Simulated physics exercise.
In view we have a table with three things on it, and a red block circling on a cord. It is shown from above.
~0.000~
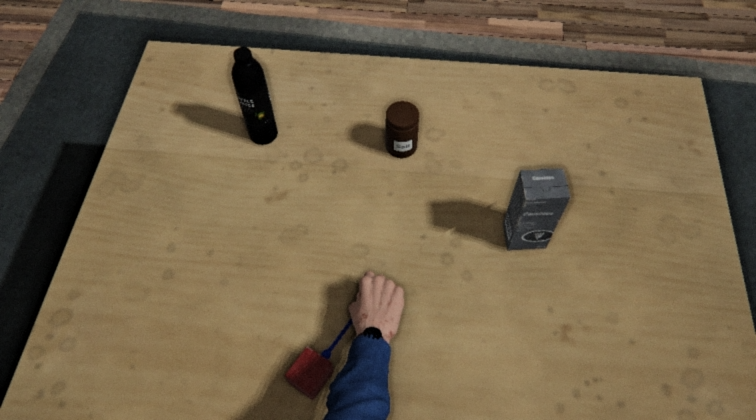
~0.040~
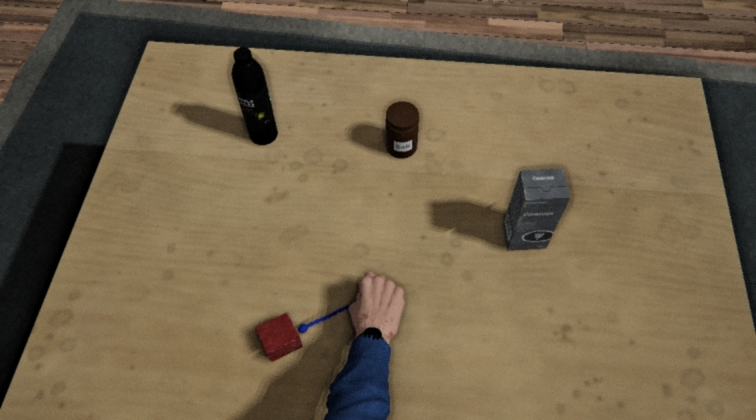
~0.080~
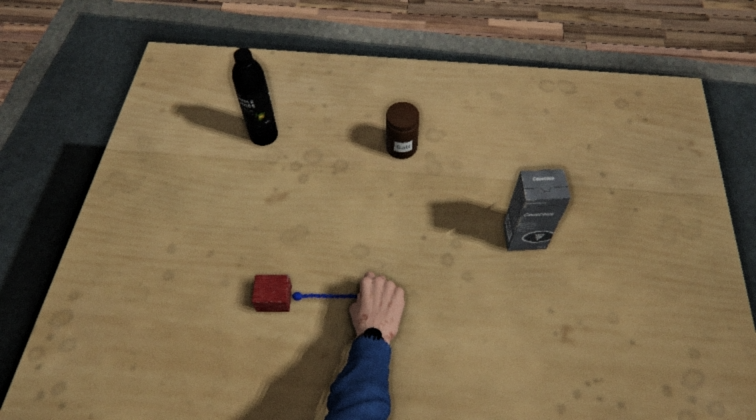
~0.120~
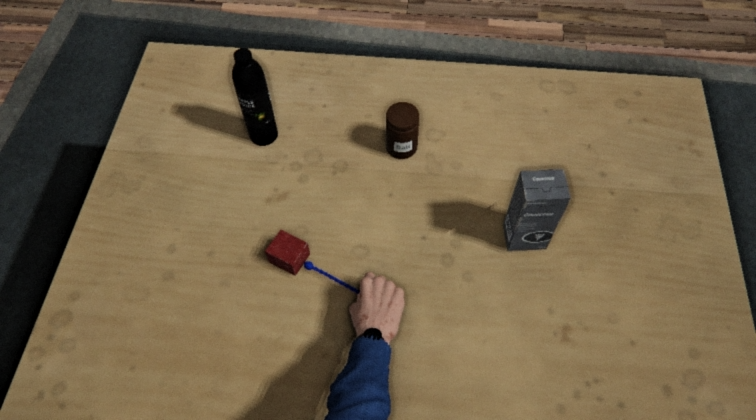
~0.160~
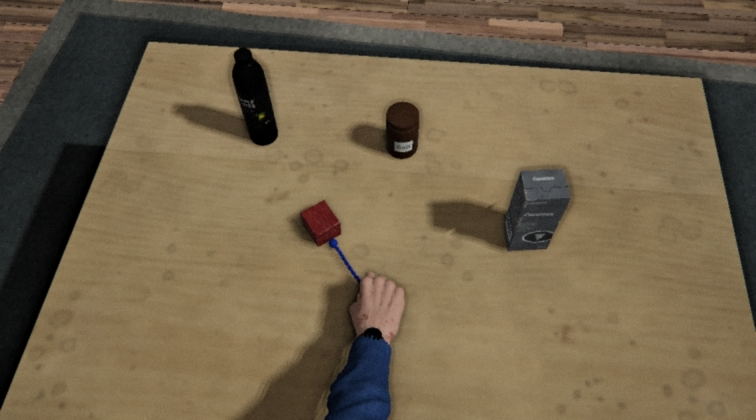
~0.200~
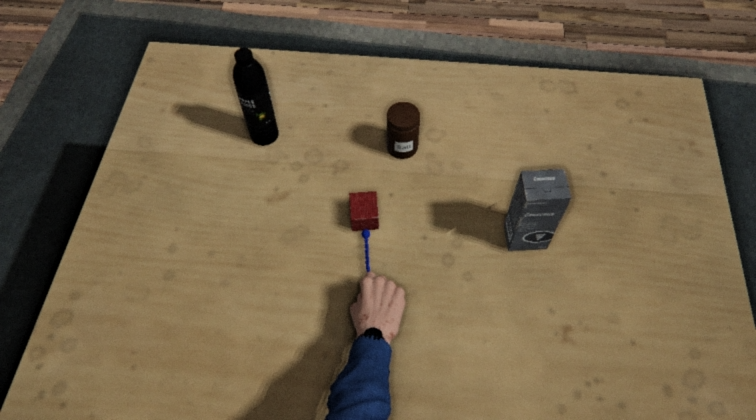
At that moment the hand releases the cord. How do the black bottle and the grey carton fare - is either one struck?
As things turn out, the black bottle is left alone, the grey carton is struck.
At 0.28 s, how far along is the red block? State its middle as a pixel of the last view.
Approx. location: (451, 218).
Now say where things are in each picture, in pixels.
Red block (309, 369); black bottle (242, 53); grey carton (545, 183); brown jar (403, 113), in the first picture.
Red block (277, 332), in the second picture.
Red block (271, 288), in the third picture.
Red block (286, 247), in the fourth picture.
Red block (320, 217), in the fifth picture.
Red block (364, 205); black bottle (243, 54); grey carton (546, 184); brown jar (403, 114); going round clockwise, in the sixth picture.
Around 0.28 s, block near (451, 218).
Around 0.40 s, block near (529, 220); grey carton pushed aside.
Finally, block near (568, 205); grey carton knocked over. The black bottle escapes it and the grey carton is struck.
